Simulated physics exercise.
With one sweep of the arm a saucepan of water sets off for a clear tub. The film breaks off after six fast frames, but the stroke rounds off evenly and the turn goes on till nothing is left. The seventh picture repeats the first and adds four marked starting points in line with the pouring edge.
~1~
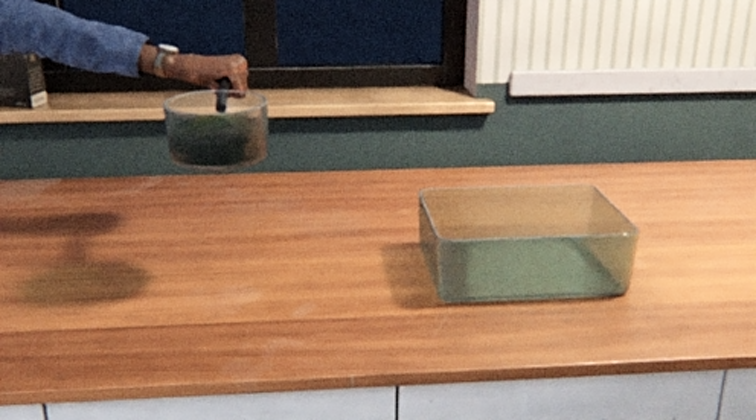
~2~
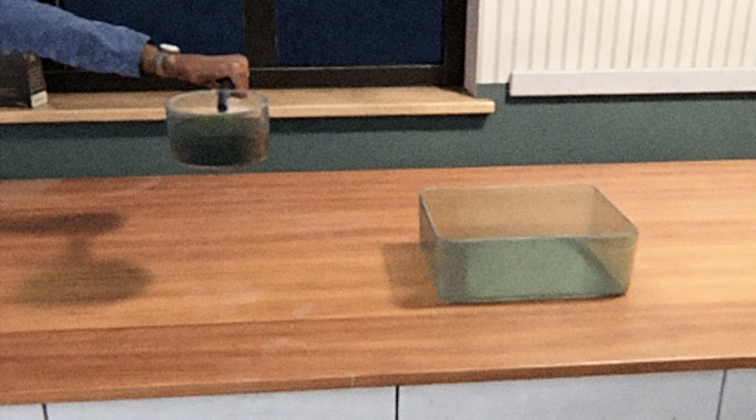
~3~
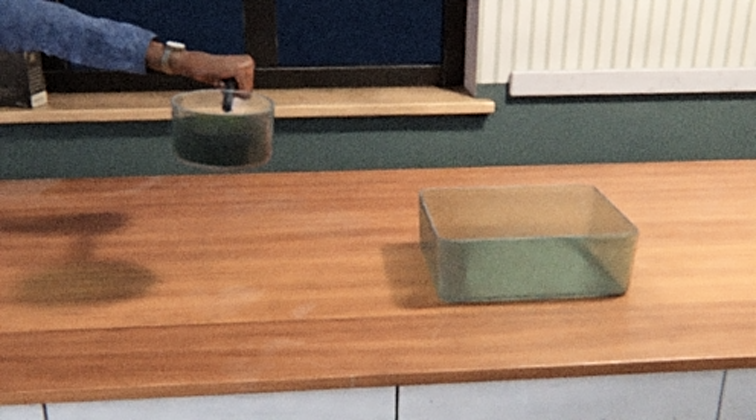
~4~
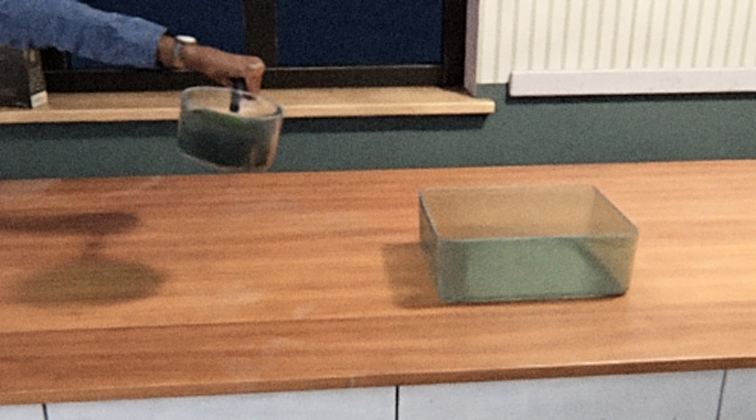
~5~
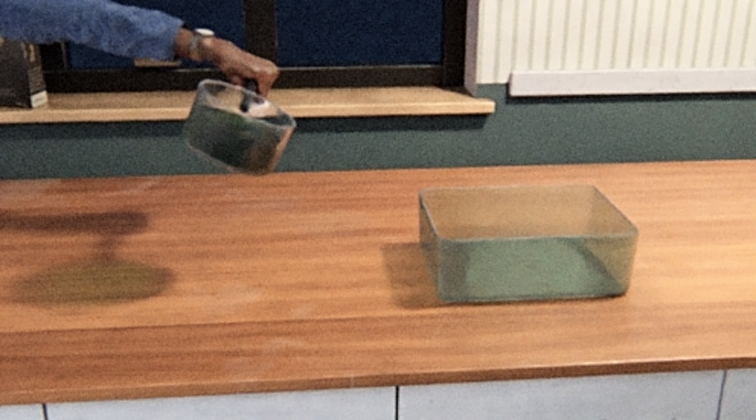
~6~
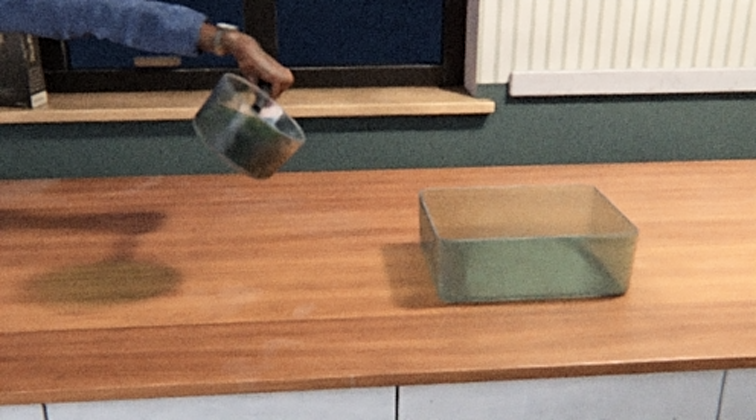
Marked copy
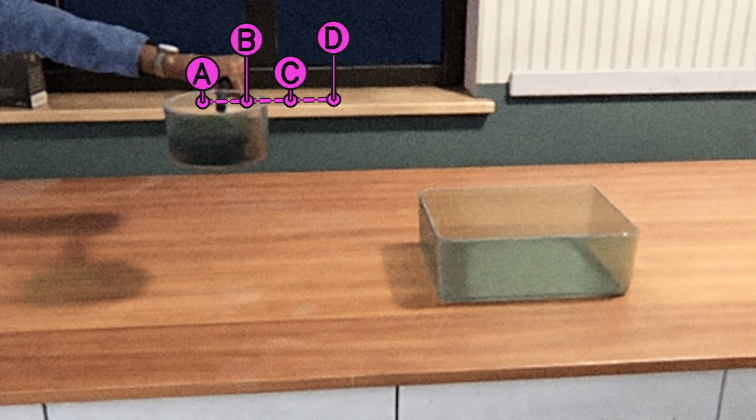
Above a wooden counter by a window, a hand held a clear pan of water level, then moved it slightly right and tilted it steeply, while a clear rectangular tub sat still.
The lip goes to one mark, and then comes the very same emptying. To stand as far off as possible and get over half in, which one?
That is dot D.
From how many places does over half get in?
One of the four.
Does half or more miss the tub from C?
Yes.
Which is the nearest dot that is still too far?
It is C.
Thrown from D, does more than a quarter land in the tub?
Yes, it does.
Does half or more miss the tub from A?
Yes, that goes wrong.
On the marked copy, A at (202, 101); B at (246, 101); C at (290, 100); D at (333, 99).
Choosing A, about 0 % lands in the tub, 100 % falls short.
Choosing B, about 0 % lands in the tub, 100 % falls short.
Choosing C, about 2 % lands in the tub, 96 % falls short.
Choosing D, about 86 % lands in the tub, 2 % falls short and 12 % goes beside or beyond.
